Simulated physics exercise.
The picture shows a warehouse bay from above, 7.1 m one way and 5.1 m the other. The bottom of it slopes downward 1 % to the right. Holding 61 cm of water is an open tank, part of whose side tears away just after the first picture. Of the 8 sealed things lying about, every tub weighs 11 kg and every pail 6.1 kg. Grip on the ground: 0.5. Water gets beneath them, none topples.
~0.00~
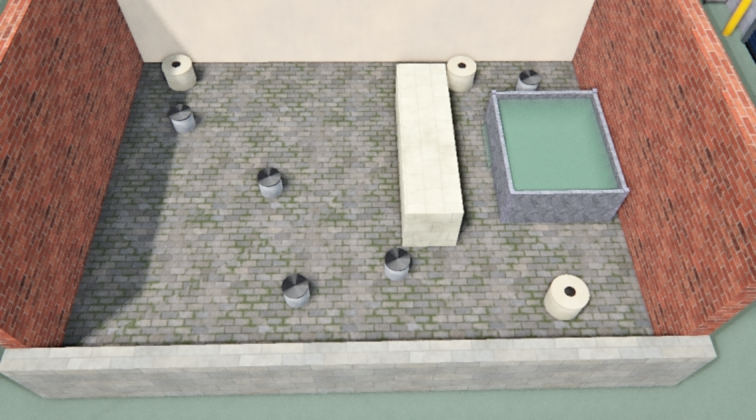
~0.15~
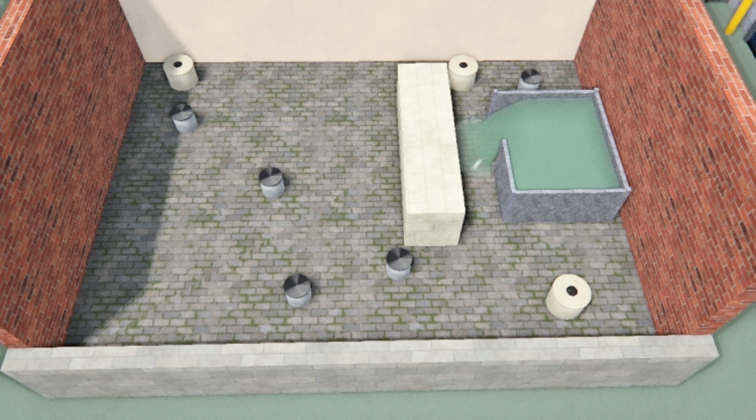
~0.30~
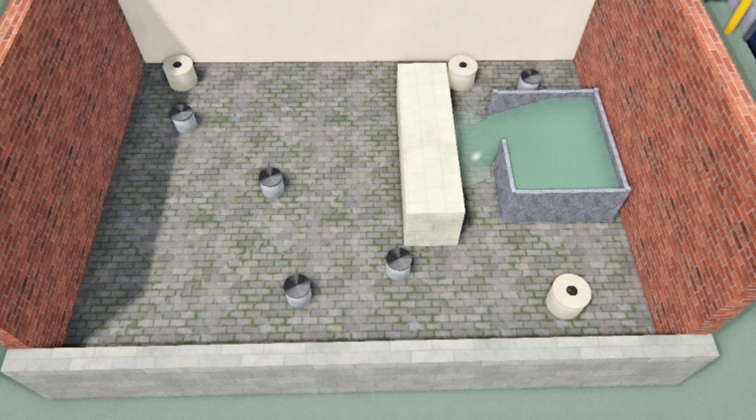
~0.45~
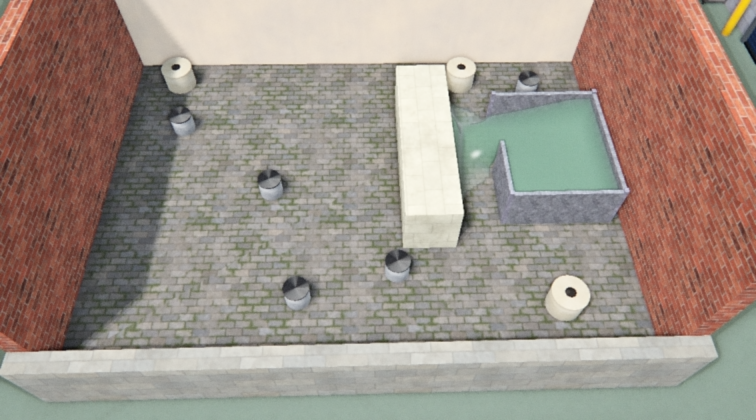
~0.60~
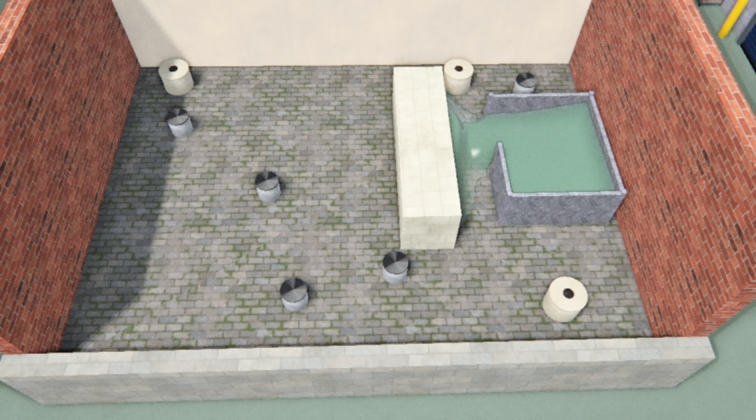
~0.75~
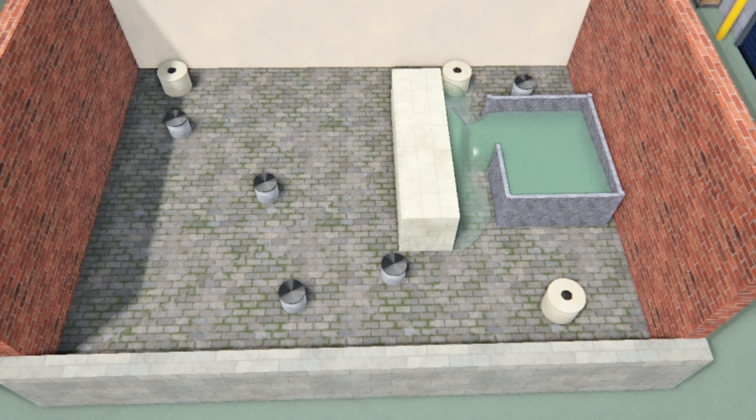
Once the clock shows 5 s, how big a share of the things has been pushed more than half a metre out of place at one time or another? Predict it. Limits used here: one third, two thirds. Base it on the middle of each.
Answer: Under one third.
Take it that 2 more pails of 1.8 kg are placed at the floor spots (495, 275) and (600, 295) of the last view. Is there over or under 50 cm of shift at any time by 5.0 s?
In order: Greater and greater.
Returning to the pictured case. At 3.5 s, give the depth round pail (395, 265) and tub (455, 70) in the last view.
Close to 0 and 7 centimetres.
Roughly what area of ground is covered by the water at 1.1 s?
Roughly 6.0 m2 of it is wet.
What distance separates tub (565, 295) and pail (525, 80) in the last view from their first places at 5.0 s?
Answer, in order asked: 0 cm, 50 cm.
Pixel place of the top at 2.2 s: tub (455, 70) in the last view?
Roughly at (566, 77).
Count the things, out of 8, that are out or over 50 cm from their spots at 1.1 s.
It comes to 0.
After 1.1 s 0 of 8 are over 50 cm from their spots; 0 afloat.
After 2.2 s 1 of 8 are over 50 cm from their spots; 0 afloat.
After 3.5 s 1 of 8 are over 50 cm from their spots; 0 afloat.
After 5.0 s 2 of 8 are over 50 cm from their spots, and 2 have been at some point; 3 afloat.
